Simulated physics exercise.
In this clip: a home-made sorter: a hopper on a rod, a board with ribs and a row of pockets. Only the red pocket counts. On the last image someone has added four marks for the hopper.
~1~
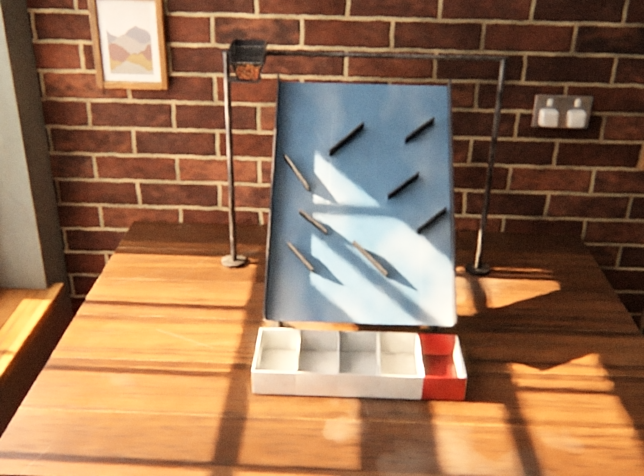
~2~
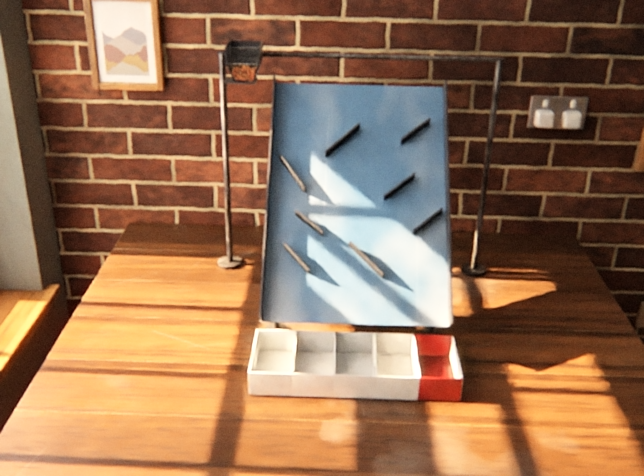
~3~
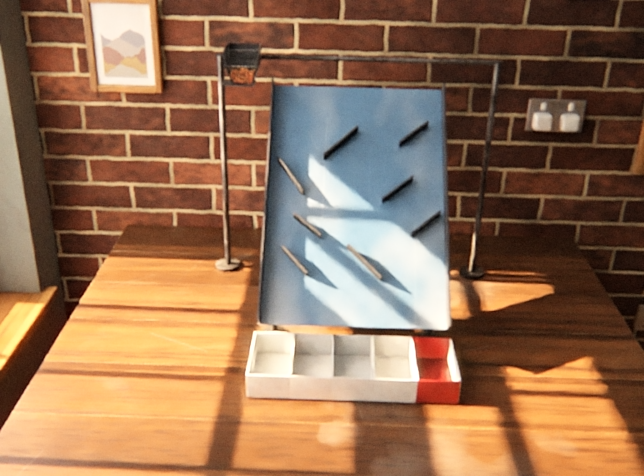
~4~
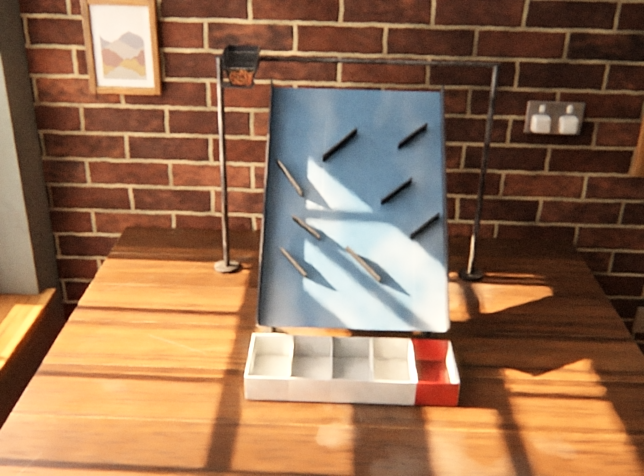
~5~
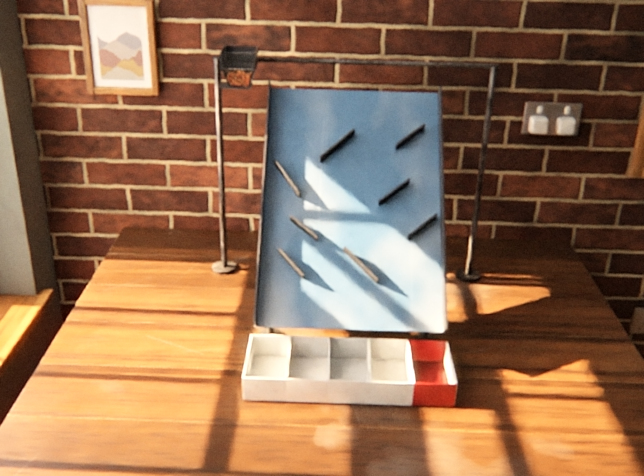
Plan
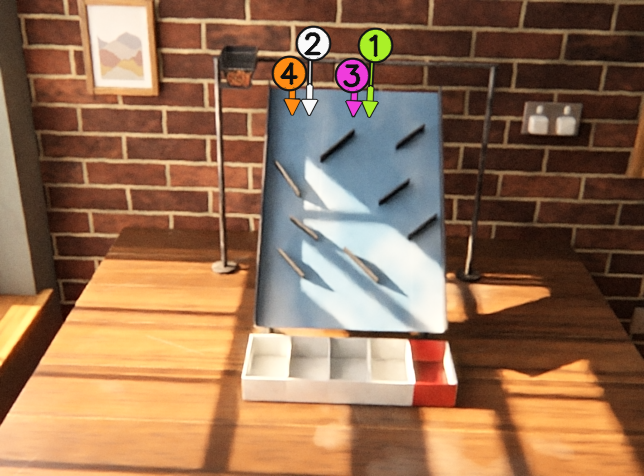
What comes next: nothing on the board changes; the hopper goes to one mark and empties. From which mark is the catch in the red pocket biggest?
Take 1.
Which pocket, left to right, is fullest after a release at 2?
The third.
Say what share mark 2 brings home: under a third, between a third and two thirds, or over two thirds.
It is under a third.
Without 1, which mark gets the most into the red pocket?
That would be 3.
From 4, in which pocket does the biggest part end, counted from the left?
The third.
On the marked copy, mark 1 meets the board at (369, 111); mark 2 meets the board at (309, 109); mark 3 meets the board at (353, 110); mark 4 meets the board at (292, 109).
Choosing 1, roughly half in the red pocket, roughly half in other pockets, just a few outside the box.
Choosing 2, about a tenth in the red pocket, almost all in other pockets.
Choosing 3, roughly a third in the red pocket, roughly two thirds in other pockets, just a few outside the box.
Choosing 4, about a tenth in the red pocket, the larger part in other pockets, just a few outside the box.
